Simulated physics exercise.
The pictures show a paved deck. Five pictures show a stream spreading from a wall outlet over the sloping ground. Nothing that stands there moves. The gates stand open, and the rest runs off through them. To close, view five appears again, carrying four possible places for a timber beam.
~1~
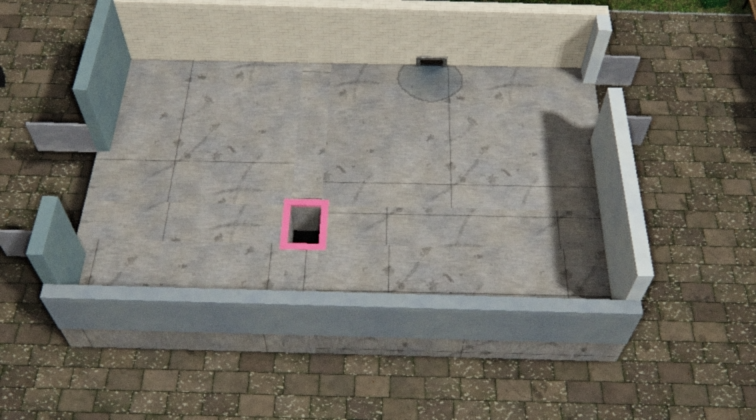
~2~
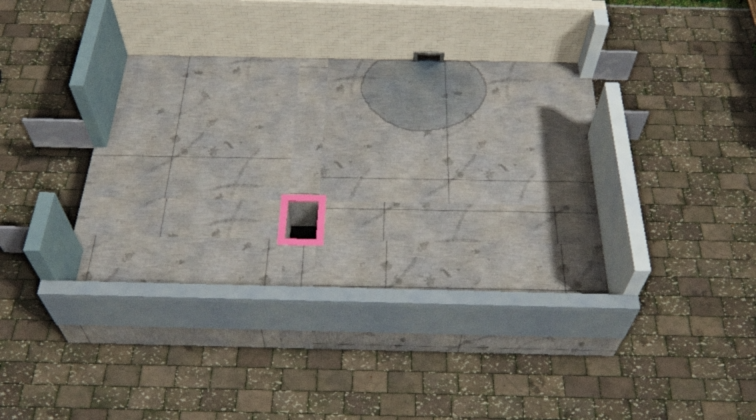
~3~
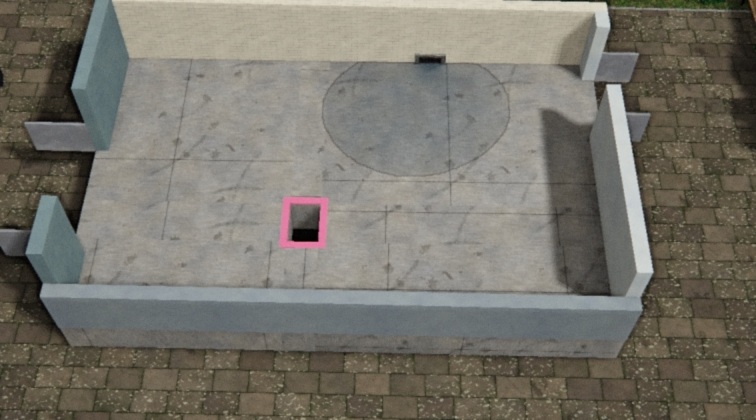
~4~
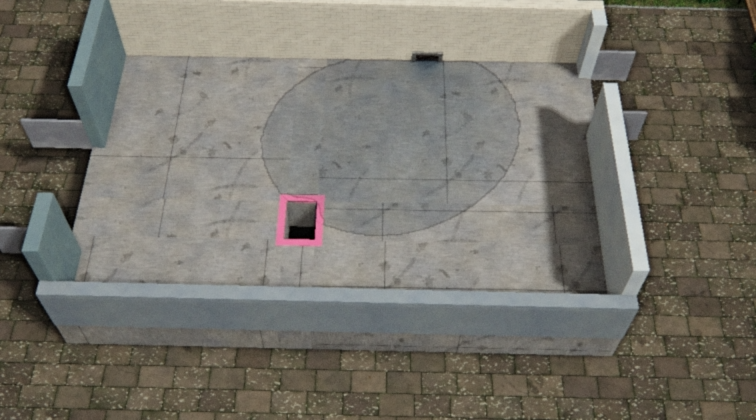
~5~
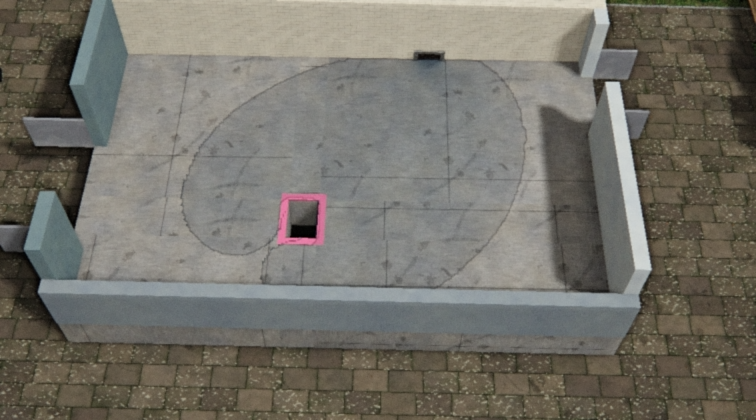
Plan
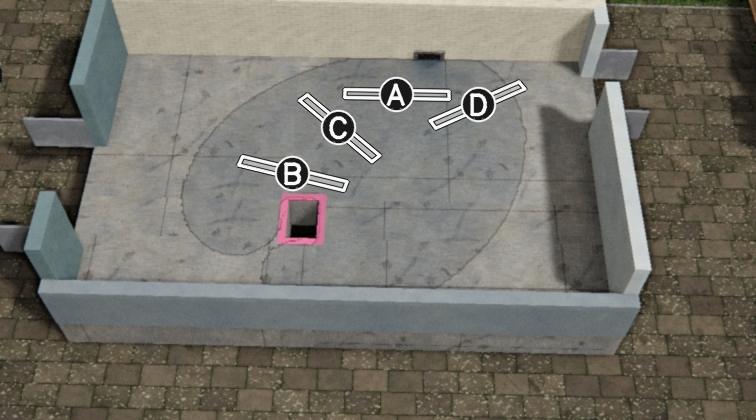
A paved deck with low walls and open gaps sat dry until a dark patch of water spread from a small opening at the back, widening toward the front left and reaching around the pink-edged pit.
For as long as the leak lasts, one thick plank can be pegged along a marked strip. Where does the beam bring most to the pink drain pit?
D.
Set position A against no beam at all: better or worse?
Worse.
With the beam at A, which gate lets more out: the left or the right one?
The left gate.
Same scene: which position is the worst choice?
The answer is A.
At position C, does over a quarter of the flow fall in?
No.
On the marked copy, A from (344, 93) to (449, 95); B from (240, 160) to (345, 186); C from (303, 97) to (375, 158); D from (433, 124) to (521, 85).
Choosing A, about 7 % of the stream runs into the pink drain pit, about 88 % out by the gates.
Choosing B, about 12 % of the stream runs into the pink drain pit, about 84 % out by the gates.
Choosing C, about 12 % of the stream runs into the pink drain pit, about 84 % out by the gates.
Choosing D, about 30 % of the stream runs into the pink drain pit, about 67 % out by the gates.
